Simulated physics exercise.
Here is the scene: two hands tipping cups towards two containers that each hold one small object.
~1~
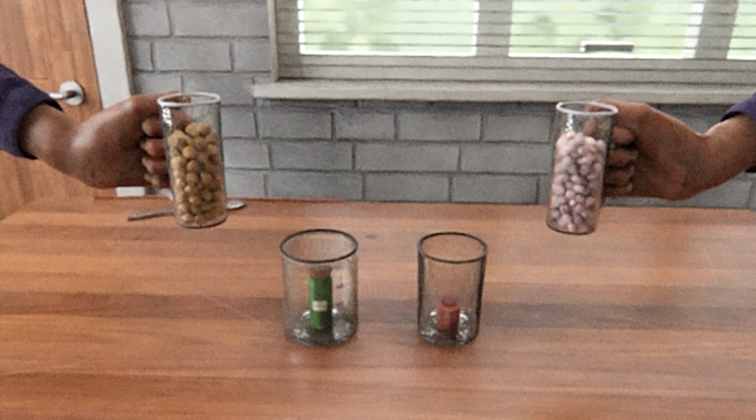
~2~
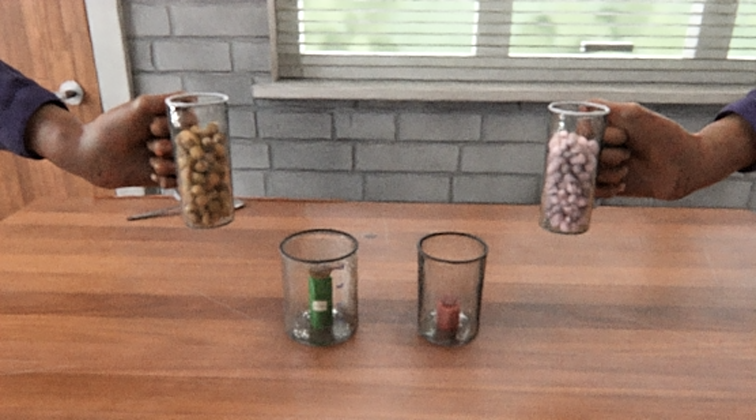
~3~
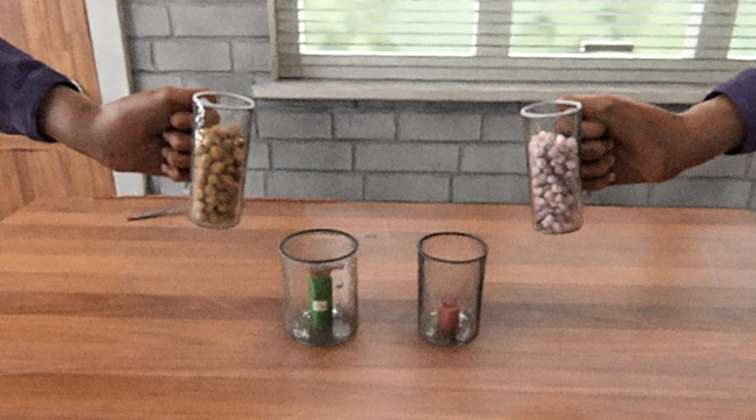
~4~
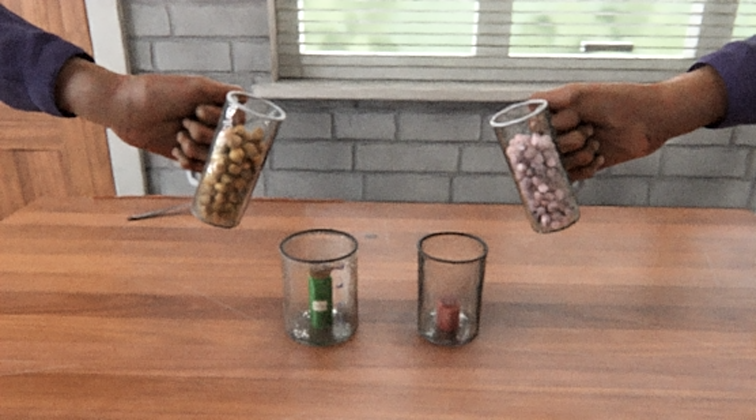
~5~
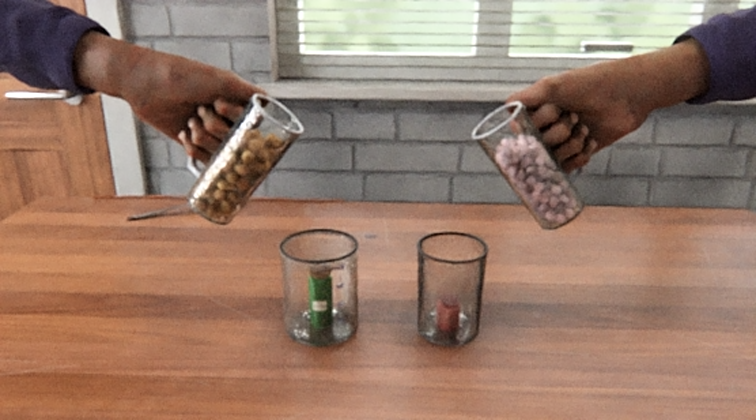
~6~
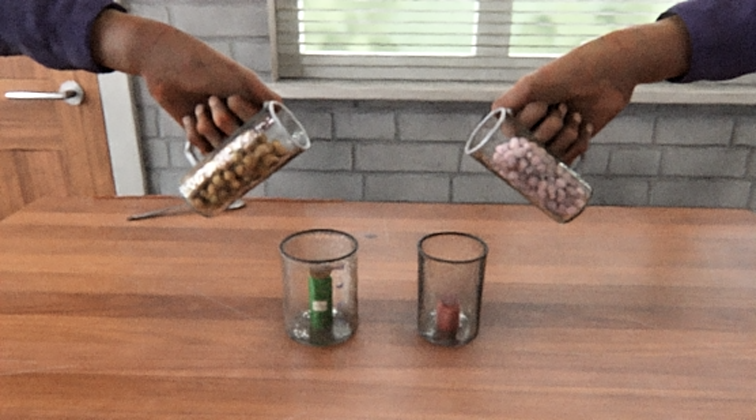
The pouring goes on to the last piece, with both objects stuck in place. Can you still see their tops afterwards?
Observation - left object top exposed, right object fully submerged.
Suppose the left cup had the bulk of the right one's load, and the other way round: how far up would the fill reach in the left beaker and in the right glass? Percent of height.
Left fill 45 percent; right fill 65 percent.
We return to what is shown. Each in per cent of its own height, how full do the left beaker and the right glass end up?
Estimates: Left some 50; right some 60.
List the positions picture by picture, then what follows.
Small canister in the left beaker at (321, 293), reaching well over half way up; left cup at (196, 161), three quarters full of round wooden beads; small bottle in the right glass at (449, 313), reaching about a third of the way up; right cup at (578, 169), three quarters full of sugar pearls, in the first frame.
Left cup at (203, 161), upright; right cup at (571, 169), upright, in the second frame.
Left cup at (220, 162), tipped 10°; right cup at (554, 169), tipped 10°, in the third frame.
Left cup at (236, 162), tipped 24°; right cup at (538, 168), tipped 24°, in the fourth frame.
Left cup at (243, 162), tipped 38°; right cup at (530, 168), tipped 38°, in the fifth frame.
Small canister in the left beaker at (321, 293); left cup at (243, 162), tipped 52°; small bottle in the right glass at (449, 313); right cup at (530, 168), tipped 52°, in the sixth frame.
Then, 0.56 s after the last picture, left beaker empty, all of its cupful still in the cup; right glass empty, nearly all of its cupful still in the cup.
Then, 1.04 s after the last picture, left beaker a quarter full, about a third of its cupful still in the cup, one piece on the counter; right glass a third full, about a third of its cupful still in the cup.
Then, 1.46 s after the last picture, left beaker a third full, none of its cupful still in the cup, one piece on the counter; right glass half full, none of its cupful still in the cup.
At rest, left beaker half full (surface near (320, 283)), one piece on the counter; right glass two thirds full (surface near (451, 280)), nothing beside it; the left thing is still showing; the right thing is covered.
